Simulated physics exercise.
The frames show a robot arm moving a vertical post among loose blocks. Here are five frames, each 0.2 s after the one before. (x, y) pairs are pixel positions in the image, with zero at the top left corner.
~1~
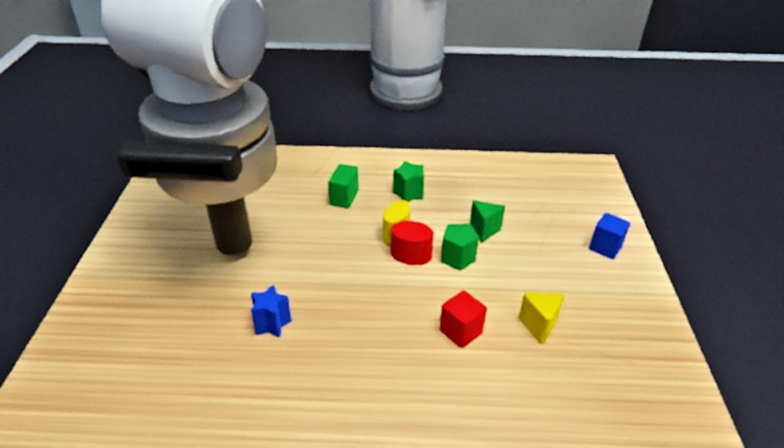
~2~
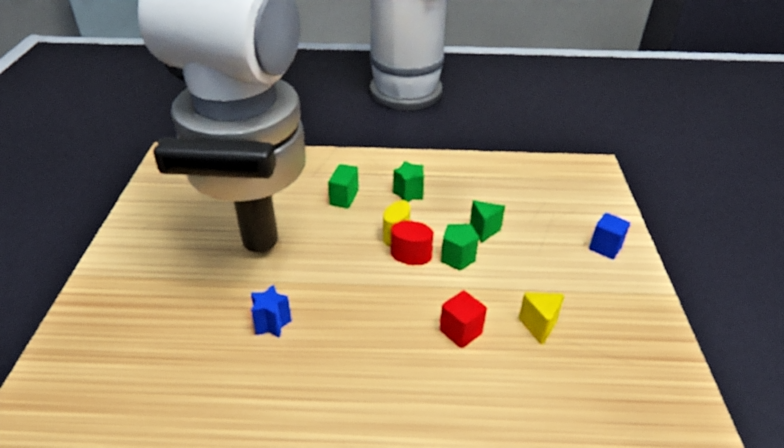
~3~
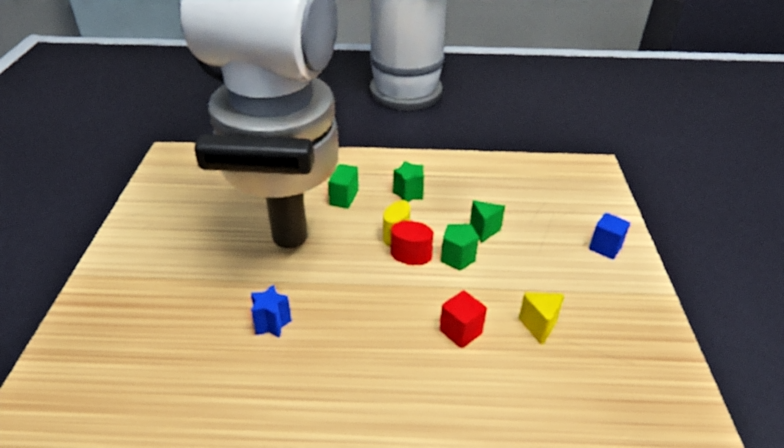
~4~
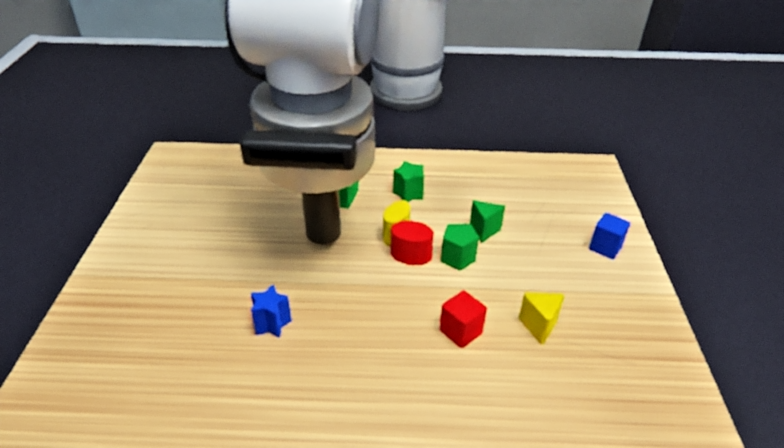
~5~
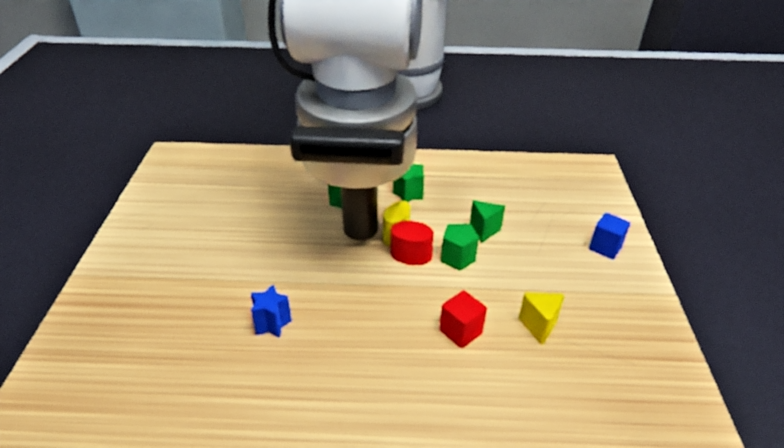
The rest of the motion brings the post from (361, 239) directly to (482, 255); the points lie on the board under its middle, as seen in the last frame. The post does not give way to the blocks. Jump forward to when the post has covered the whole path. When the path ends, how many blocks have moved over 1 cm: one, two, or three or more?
Three or more will move.
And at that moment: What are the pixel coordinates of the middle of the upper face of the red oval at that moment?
In the picture, it is at (457, 254).
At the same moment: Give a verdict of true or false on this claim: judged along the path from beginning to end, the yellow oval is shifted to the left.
Answer: True.
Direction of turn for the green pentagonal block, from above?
Its rotation is counterclockwise.
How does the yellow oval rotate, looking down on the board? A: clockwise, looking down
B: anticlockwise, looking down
That would be B.
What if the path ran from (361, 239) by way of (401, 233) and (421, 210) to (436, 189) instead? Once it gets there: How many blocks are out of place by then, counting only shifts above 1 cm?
Two move.
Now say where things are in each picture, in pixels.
The first frame shows post tip at (235, 243); block tops, yellow oval at (397, 211); red oval at (413, 230); green pentagonal block at (461, 233); green triangular block at (488, 208).
The second frame shows post at (261, 240); blocks unchanged.
The third frame shows post at (290, 237); blocks unchanged.
The fourth frame shows post at (324, 233); blocks unchanged.
The fifth frame shows post at (361, 229); yellow oval at (397, 211); red oval at (413, 230); green pentagonal block at (461, 233); green triangular block at (488, 208).
The first path, step by step. One third of the way, post at (402, 234); yellow oval at (423, 207), turned 65° anticlockwise; red oval at (432, 238), turned 25° clockwise; green pentagonal block at (466, 235), turned 25° anticlockwise.
Two thirds of the way, post at (442, 240); yellow oval at (435, 205), turned 110° anticlockwise; red oval at (453, 252), turned 70° clockwise; green pentagonal block at (477, 237), turned 50° anticlockwise.
At the end, post at (484, 246); yellow oval at (435, 205), turned 110° anticlockwise; red oval at (457, 254), turned 90° clockwise; green pentagonal block at (516, 246), turned 40° anticlockwise; green triangular block in place.
